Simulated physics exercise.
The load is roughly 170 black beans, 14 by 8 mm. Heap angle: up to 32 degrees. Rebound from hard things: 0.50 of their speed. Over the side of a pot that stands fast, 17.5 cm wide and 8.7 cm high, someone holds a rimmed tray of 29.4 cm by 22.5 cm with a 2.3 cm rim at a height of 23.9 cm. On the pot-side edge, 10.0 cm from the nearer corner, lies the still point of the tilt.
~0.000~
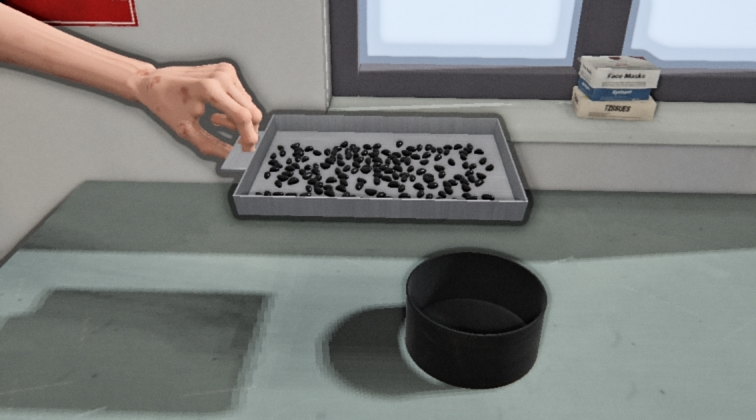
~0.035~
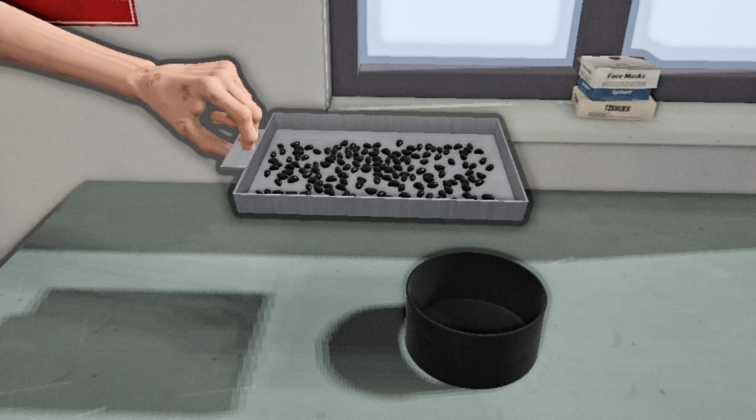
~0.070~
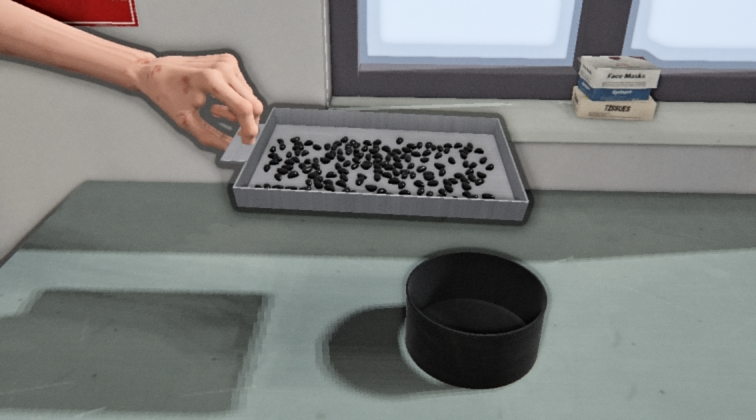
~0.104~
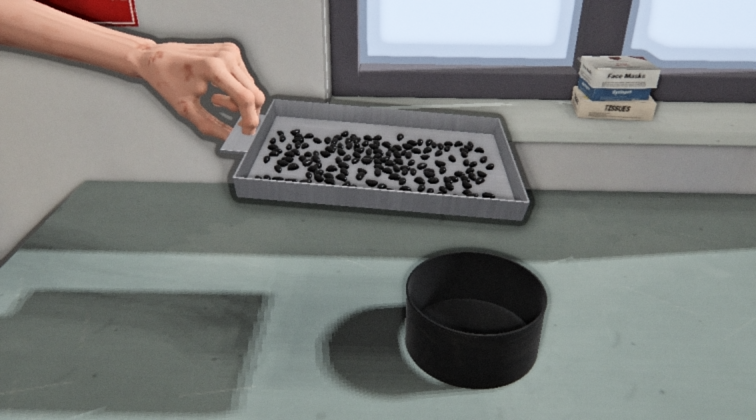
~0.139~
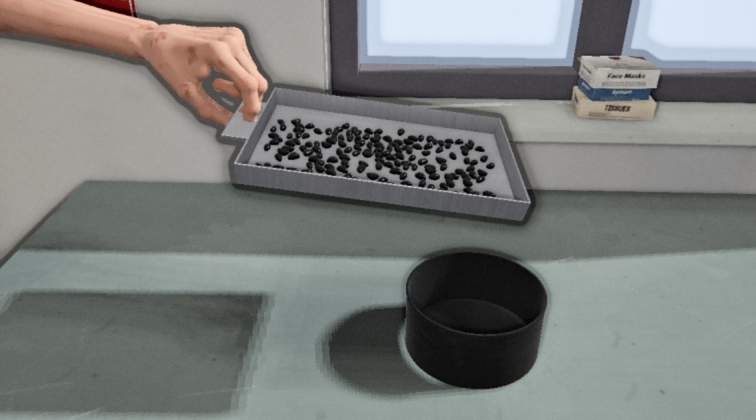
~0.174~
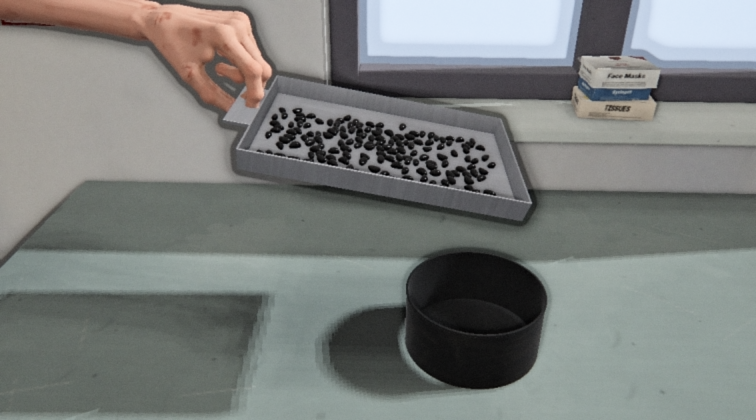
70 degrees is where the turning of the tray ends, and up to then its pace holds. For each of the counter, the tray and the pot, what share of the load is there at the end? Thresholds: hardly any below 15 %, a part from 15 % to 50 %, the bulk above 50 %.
Prediction - counter: A part; tray: The bulk; pot: Hardly any.
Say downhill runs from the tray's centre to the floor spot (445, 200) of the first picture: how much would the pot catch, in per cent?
Estimate: Near 15 per cent.
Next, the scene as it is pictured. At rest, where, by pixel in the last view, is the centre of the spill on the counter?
Around (623, 367).
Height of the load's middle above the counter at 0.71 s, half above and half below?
Some 26 cm.
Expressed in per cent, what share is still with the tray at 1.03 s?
It's roughly 60 percent.
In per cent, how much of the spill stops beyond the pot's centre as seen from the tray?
100 %.
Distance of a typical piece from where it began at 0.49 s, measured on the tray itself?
About 4 cm.
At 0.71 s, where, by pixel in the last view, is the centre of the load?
Estimated load position: Around (509, 161).
After 0.49 s, tilt 39 degrees; the tray holds 100 %, the pot 0 %.
After 0.71 s, tilt 60 degrees; the tray holds 100 %, the pot 0 %.
Then, at 1.03 s, tilt 70 degrees; the tray holds 60 %, the pot 0 %.
By 2.4 s all is still; counter 35 %, tray 60 %, pot 5 %.
